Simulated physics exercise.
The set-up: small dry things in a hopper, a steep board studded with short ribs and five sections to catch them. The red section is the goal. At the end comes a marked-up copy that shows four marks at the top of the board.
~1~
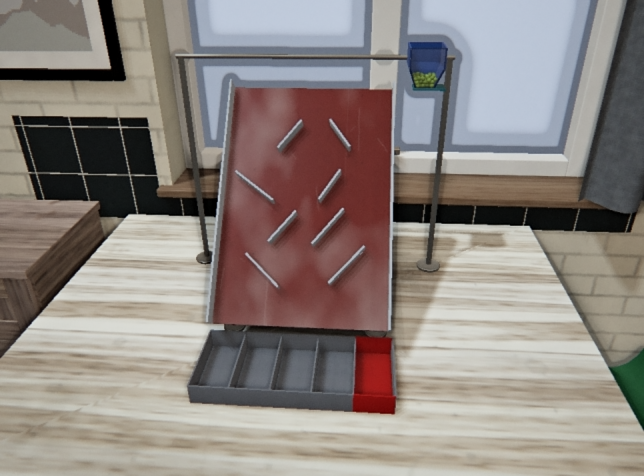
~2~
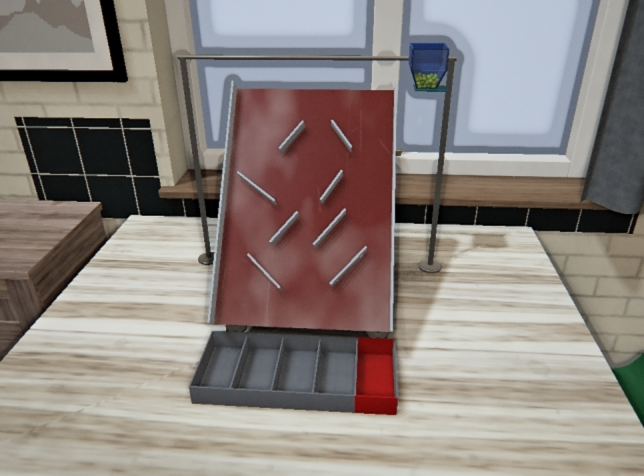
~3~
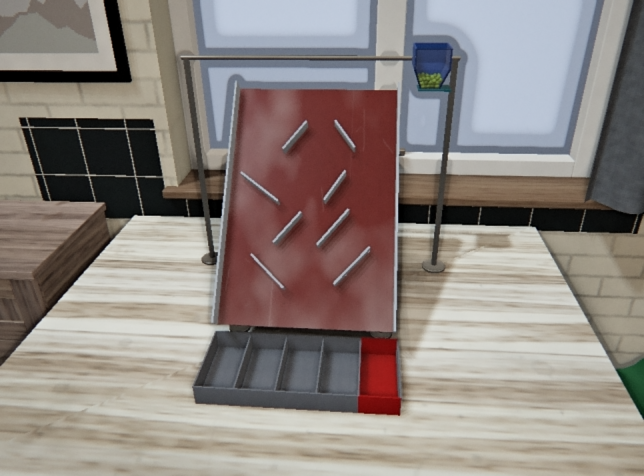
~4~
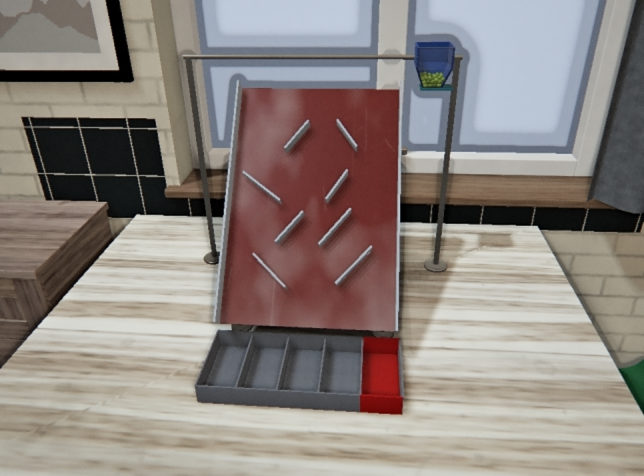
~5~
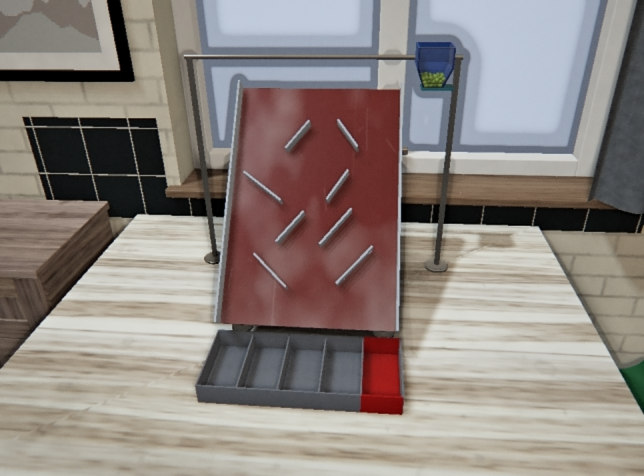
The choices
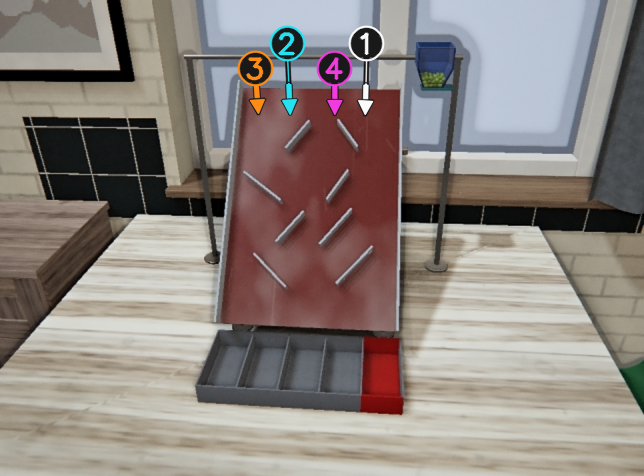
At the start, a steep red board with short metal ribs stands on a pale wooden table, a blue hopper of small green pieces hanging at upper right and a five-section tray below. The view shifts very slightly, then settles, while the hopper's contents and everything else stay still.
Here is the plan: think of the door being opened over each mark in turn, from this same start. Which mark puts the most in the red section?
Mark 1.
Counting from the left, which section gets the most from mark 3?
It is the third one.
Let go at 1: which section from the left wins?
The fifth.
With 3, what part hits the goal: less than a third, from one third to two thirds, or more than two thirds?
It is less than a third.
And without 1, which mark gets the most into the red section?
It is 4.
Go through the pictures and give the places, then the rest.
Hopper at (425, 79), dried peas, door shut, in the first frame.
Ribs (279, 148) to (303, 121), (332, 120) to (351, 147), (237, 172) to (274, 201), in the second frame.
Ribs (324, 200) to (345, 170), (273, 242) to (301, 212), (317, 245) to (349, 209), in the third frame.
Ribs (253, 253) to (285, 287), (336, 283) to (372, 246), in the fourth frame.
Red section at (382, 404), number 5 of 5 from the left, in the fifth frame.
On the marked copy, mark 1 meets the board at (365, 109); mark 2 meets the board at (289, 109); mark 3 meets the board at (258, 108); mark 4 meets the board at (334, 109).
For mark 1, about two thirds in the red section, about a quarter in other sections, a small part outside the box.
For mark 2, none in the red section, all in other sections.
For mark 3, none in the red section, nearly all in other sections, a small part outside the box.
For mark 4, about a quarter in the red section, about two thirds in other sections, a small part outside the box.
